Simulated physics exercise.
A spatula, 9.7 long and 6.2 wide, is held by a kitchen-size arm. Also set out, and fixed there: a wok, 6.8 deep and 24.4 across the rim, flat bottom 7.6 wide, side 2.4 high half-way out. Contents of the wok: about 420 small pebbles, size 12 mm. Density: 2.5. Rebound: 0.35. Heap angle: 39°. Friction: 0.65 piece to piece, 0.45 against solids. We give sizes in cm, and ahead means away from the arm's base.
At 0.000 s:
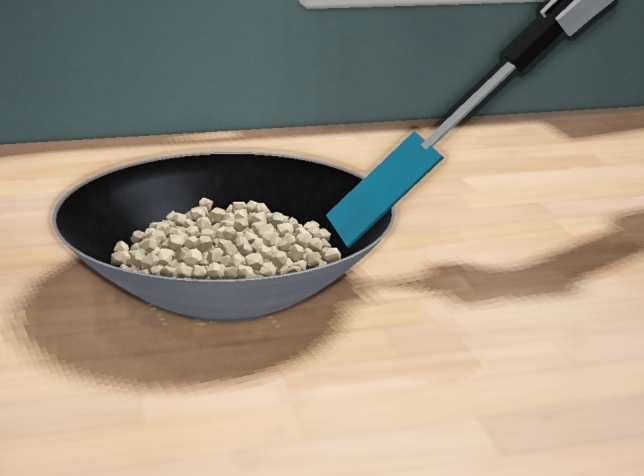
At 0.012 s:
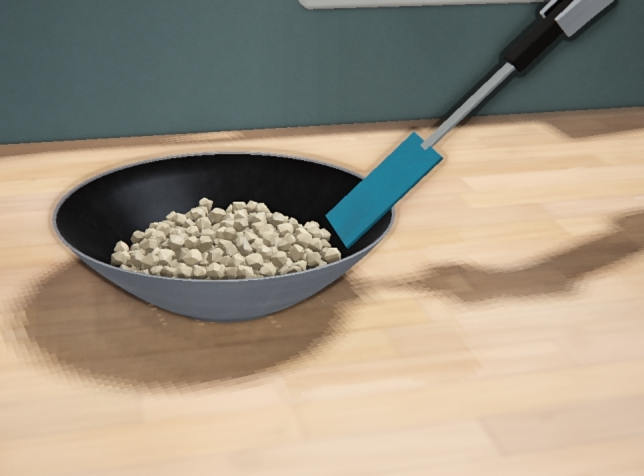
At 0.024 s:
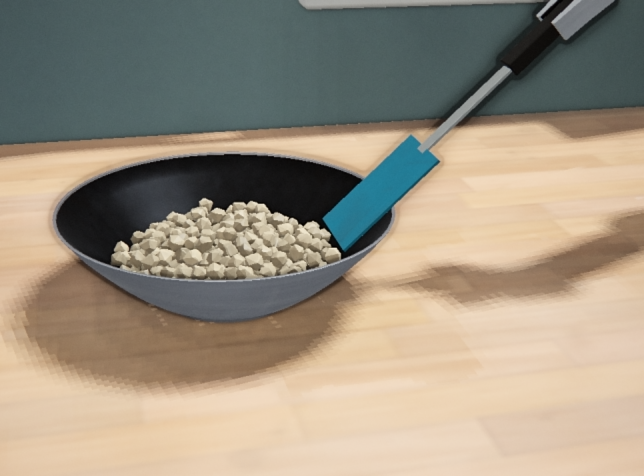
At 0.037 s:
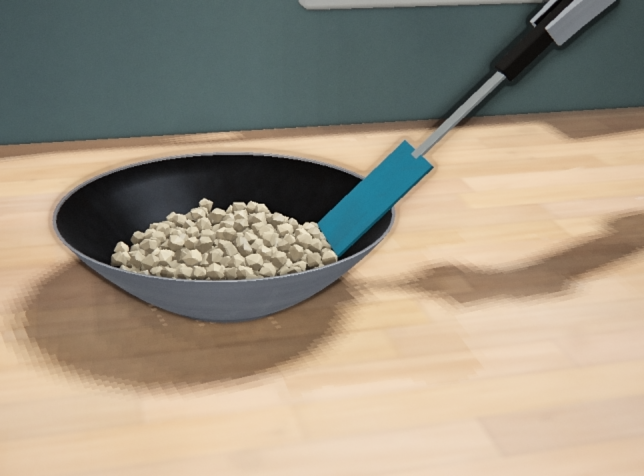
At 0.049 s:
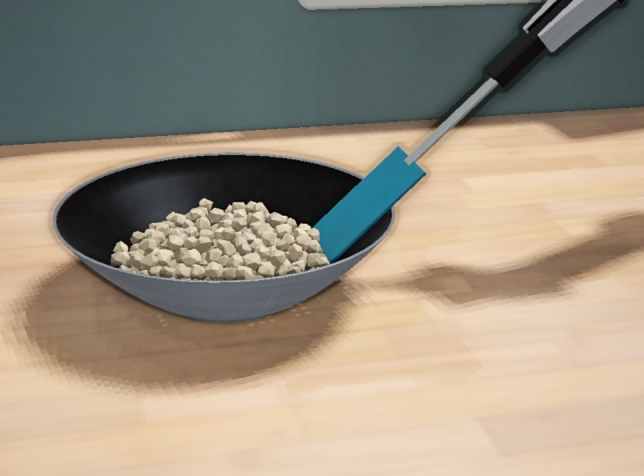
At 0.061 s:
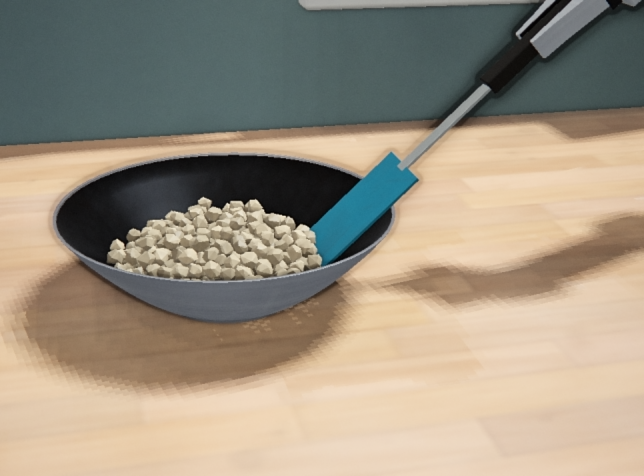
A dark wok with a grey outside, heaped with small pale beige pebbles, sits on a light wooden surface before a dull green wall, seen from slightly above. A flat teal spatula on a thin grey rod, held by a black and grey arm, slants in from the upper right. The spatula slides slowly down and left against the heap, nudging its right edge slightly leftward, while the view stays still.
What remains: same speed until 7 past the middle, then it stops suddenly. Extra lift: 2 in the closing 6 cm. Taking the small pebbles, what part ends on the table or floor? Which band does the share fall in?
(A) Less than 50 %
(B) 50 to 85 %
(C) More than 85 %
(A) Less than 50 %.
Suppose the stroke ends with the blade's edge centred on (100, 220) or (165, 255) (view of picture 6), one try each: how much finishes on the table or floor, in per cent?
45 % and 10 %.
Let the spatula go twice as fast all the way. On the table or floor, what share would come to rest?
About 45 per cent.
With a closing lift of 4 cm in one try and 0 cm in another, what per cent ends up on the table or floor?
Try one gives about 30 in a hundred, try two about 25 in a hundred.
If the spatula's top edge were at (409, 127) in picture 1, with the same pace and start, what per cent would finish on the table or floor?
30 percent or thereabouts.
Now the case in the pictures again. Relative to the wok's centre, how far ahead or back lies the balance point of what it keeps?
Forward offset: Roughly 4.5 cm.
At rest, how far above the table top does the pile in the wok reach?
About 8.5 cm above the table.
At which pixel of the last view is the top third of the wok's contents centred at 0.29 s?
I'd say close to (103, 217).
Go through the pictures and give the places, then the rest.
The first frame shows spatula top edge at (429, 144), sloping 43°; upper third of the load around (227, 246), from x 120 to 335, top at y 205; 417 in the wok.
The second frame shows spatula top edge at (428, 144), sloping 43°; upper third of the load around (227, 246), from x 120 to 335, top at y 205.
The third frame shows spatula top edge at (425, 147), sloping 43°; upper third of the load around (227, 246), from x 120 to 335, top at y 205.
The fourth frame shows spatula top edge at (419, 153), sloping 43°; upper third of the load around (225, 247), from x 120 to 330, top at y 205.
The fifth frame shows spatula top edge at (412, 159), sloping 43°; upper third of the load around (221, 246), from x 120 to 320, top at y 205.
The sixth frame shows spatula top edge at (405, 165), sloping 43°; upper third of the load around (218, 246), from x 115 to 320, top at y 205; 417 in the wok.
By 0.17 s, sloping 43°, highest piece 8 above the table; 417 in the wok.
By 0.29 s, sloping 43°, highest piece 10 above the table; 399 in the wok, 18 on the blade or in flight.
By 0.54 s, sloping 43°, highest piece 8 above the table; 300 in the wok, 107 on the table or floor, 10 on the blade or in flight.
By 1.59 s, sloping 43°, highest piece 8 above the table; 299 in the wok, 118 on the table or floor.
Final count, 299 in the wok, 118 on the table or floor. That is 28 % on the table or floor.
